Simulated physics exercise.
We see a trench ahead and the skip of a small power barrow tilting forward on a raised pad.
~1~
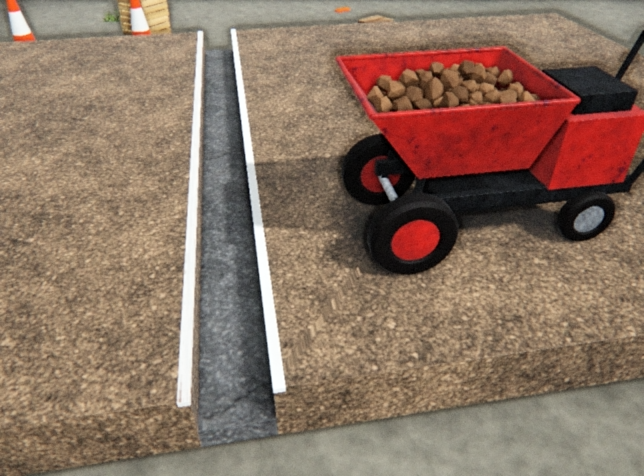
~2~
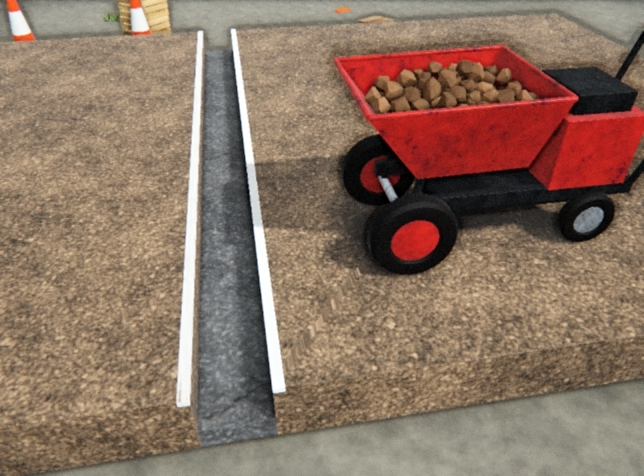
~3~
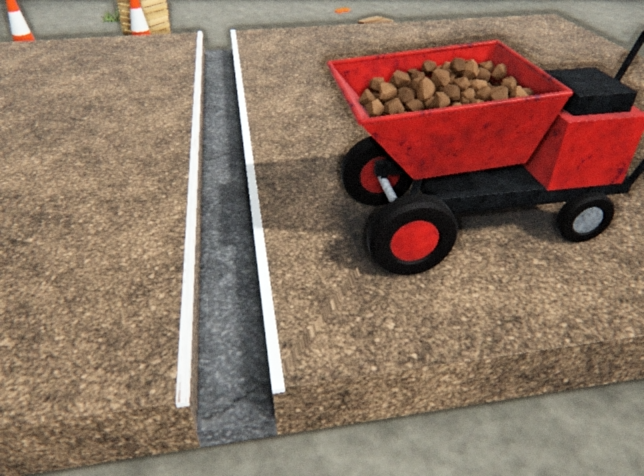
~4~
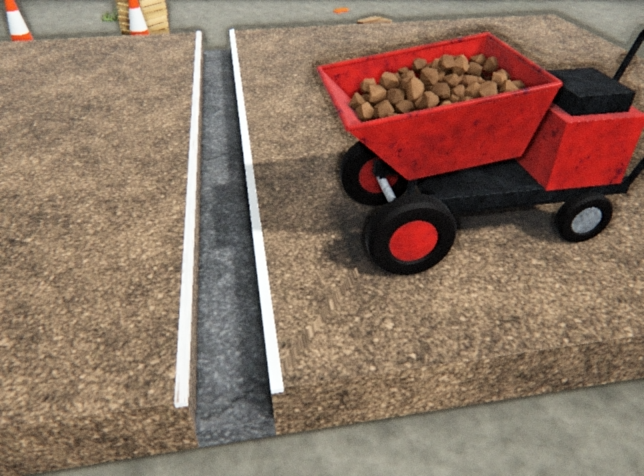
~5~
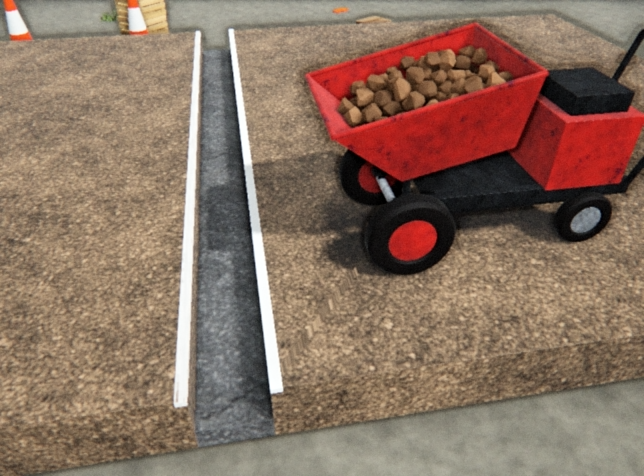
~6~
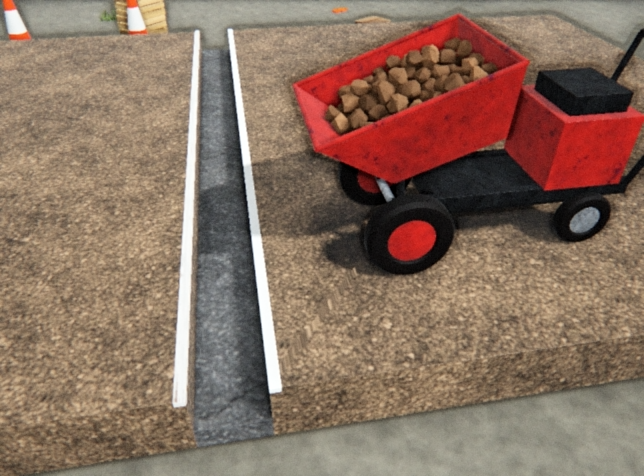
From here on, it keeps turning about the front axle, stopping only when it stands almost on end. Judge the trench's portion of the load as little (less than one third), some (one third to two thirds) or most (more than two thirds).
Most.
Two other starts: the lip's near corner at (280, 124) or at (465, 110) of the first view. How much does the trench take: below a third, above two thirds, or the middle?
First: Under a third. Second: Below one third.
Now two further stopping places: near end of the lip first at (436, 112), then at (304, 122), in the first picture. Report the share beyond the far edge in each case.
The first stop gives 0 per cent; the second gives 50 per cent.
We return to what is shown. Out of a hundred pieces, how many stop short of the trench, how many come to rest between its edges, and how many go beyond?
Out of a hundred, short 5, between 80, beyond 0.
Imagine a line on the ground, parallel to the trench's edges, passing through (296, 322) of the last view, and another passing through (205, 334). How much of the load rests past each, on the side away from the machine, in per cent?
In order: 80 per cent, then 20 per cent.
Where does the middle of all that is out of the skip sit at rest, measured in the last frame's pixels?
Once nothing moves, the middle sits near (225, 261).
Soon after the last picture, skip tipped steeply; all in the skip.
A little later, skip tipped right over; most in the skip; a stray few short of the trench; about a quarter in or heaped over the trench; a stray few beyond it; a stray few falling.
Later still, skip tipped right over; about a quarter in the skip; a stray few short of the trench; most in or heaped over the trench; a stray few beyond it.
By the end, skip tipped right over; about a quarter in the skip; a stray few short of the trench; most in or heaped over the trench; a stray few beyond it.
